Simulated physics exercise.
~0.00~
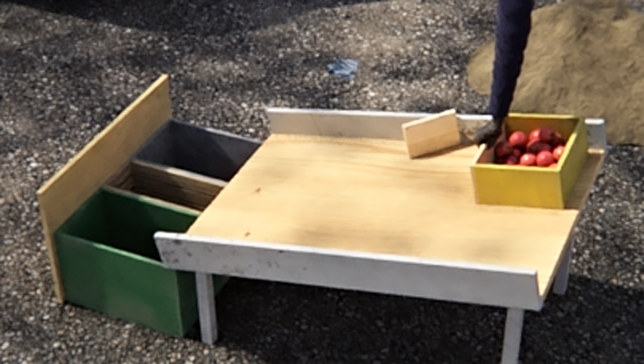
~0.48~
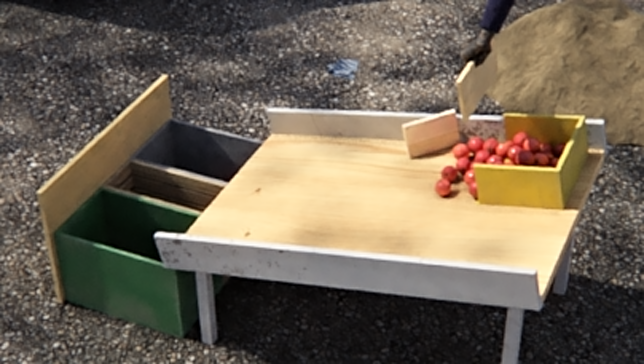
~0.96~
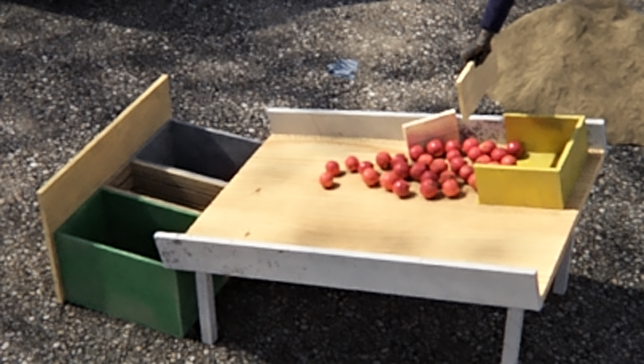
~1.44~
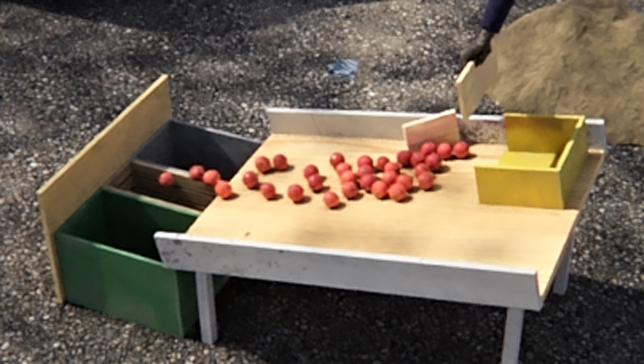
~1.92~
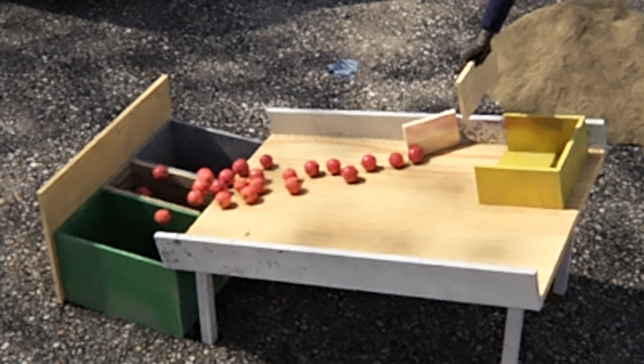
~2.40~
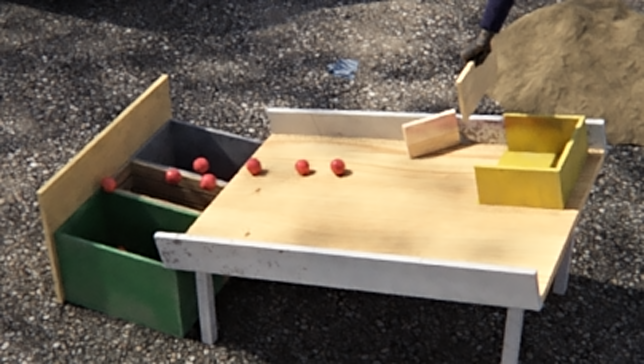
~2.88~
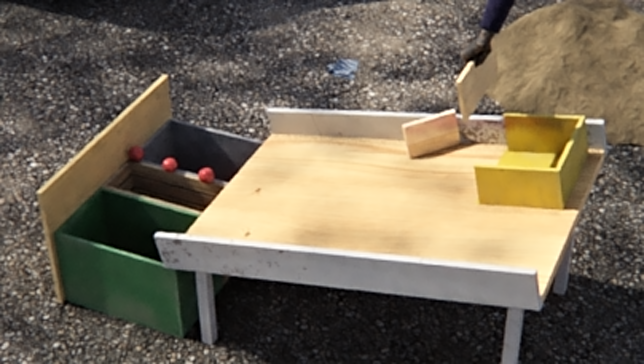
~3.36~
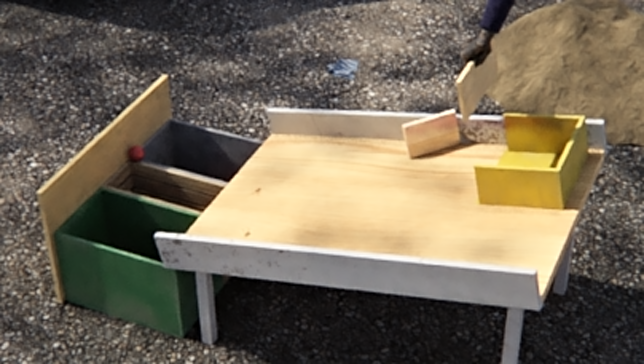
Red tomatoes spilling from a yellow pen as a gloved hand lifts the gate, rolling left down a table into bins.
